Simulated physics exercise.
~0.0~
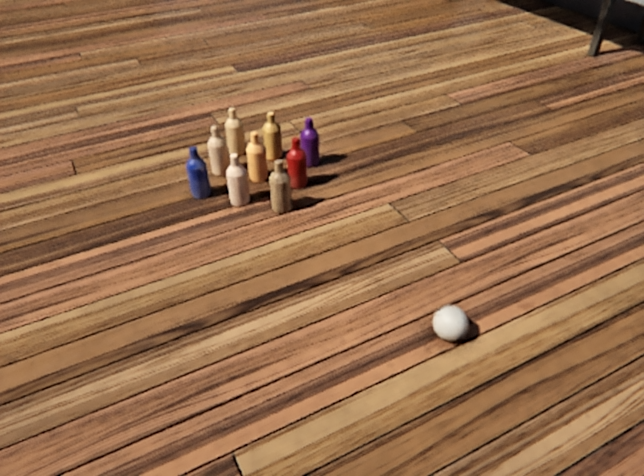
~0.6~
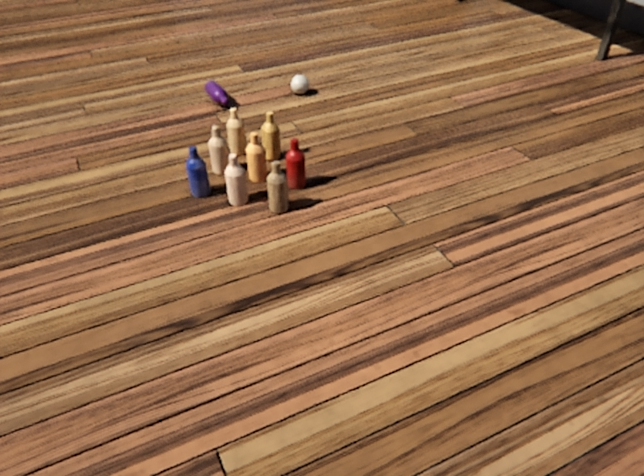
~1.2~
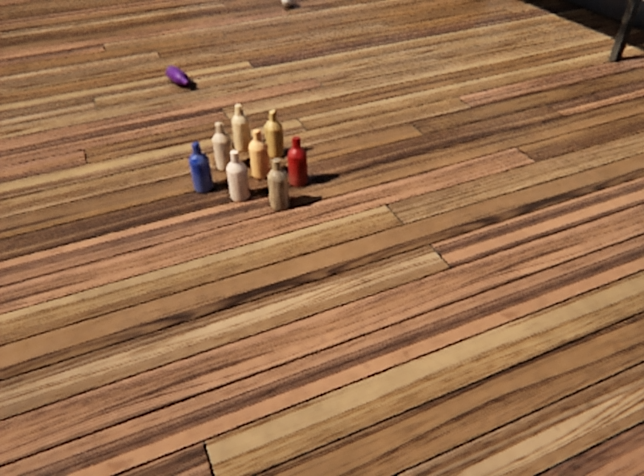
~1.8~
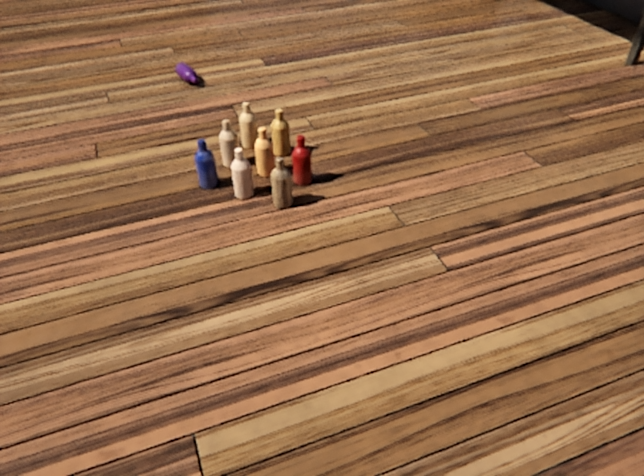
On a wooden plank floor, a pale ball rolled toward a cluster of nine bottle-shaped skittles, knocked over only the purple one at the edge, and carried on out of view, leaving the purple skittle lying behind the others, which stayed standing.
